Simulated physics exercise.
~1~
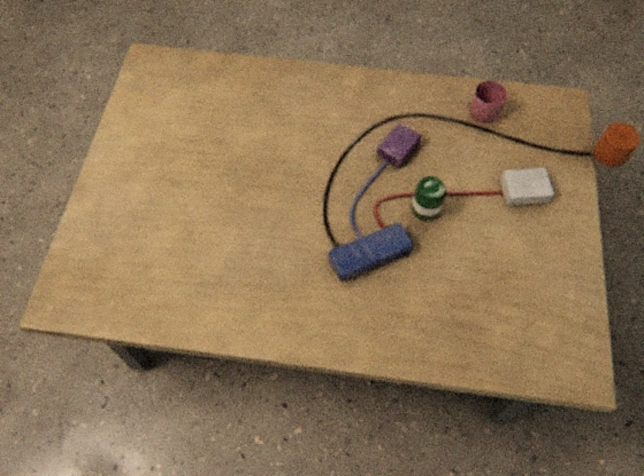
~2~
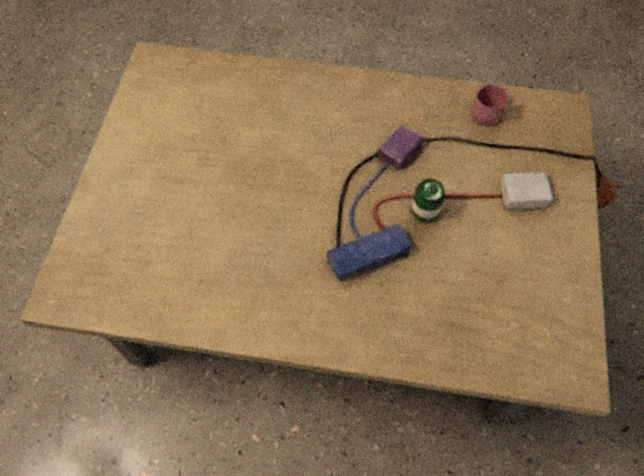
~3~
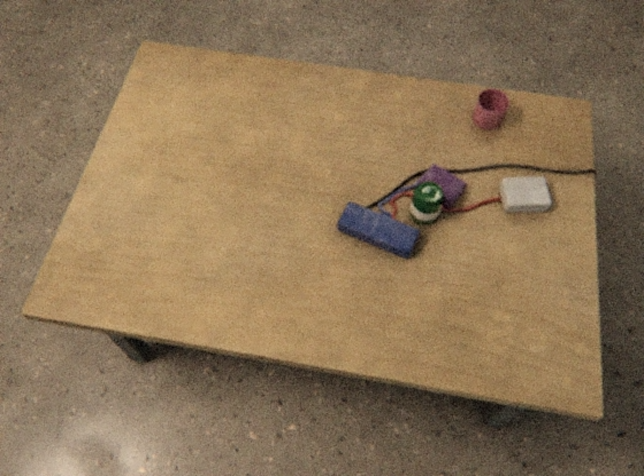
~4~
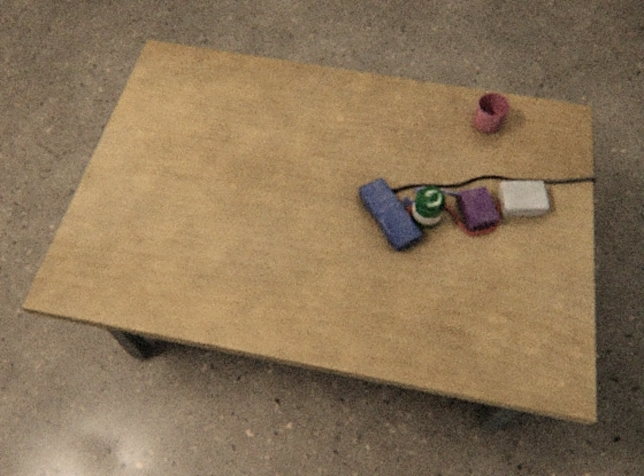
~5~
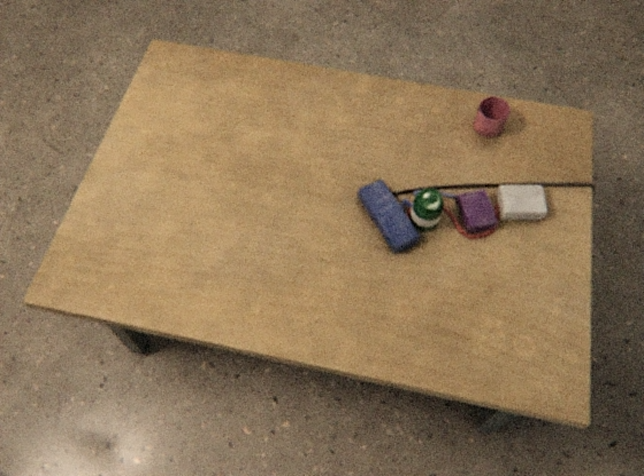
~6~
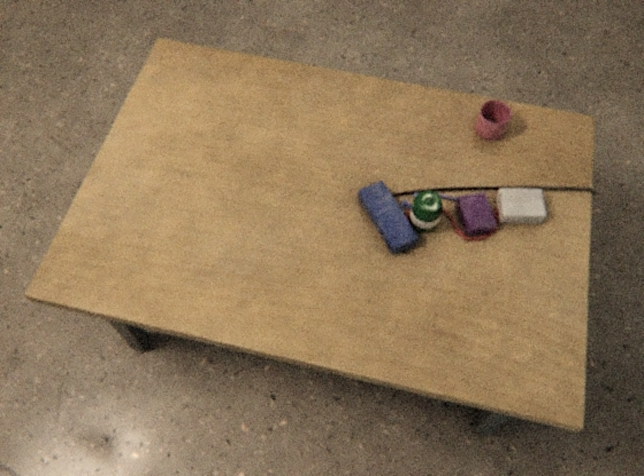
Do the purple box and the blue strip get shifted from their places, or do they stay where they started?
Both get shifted. The purple box slides to the right and ends up beside the white one, and the blue strip leaves its place too, turning and stopping by the green jar.
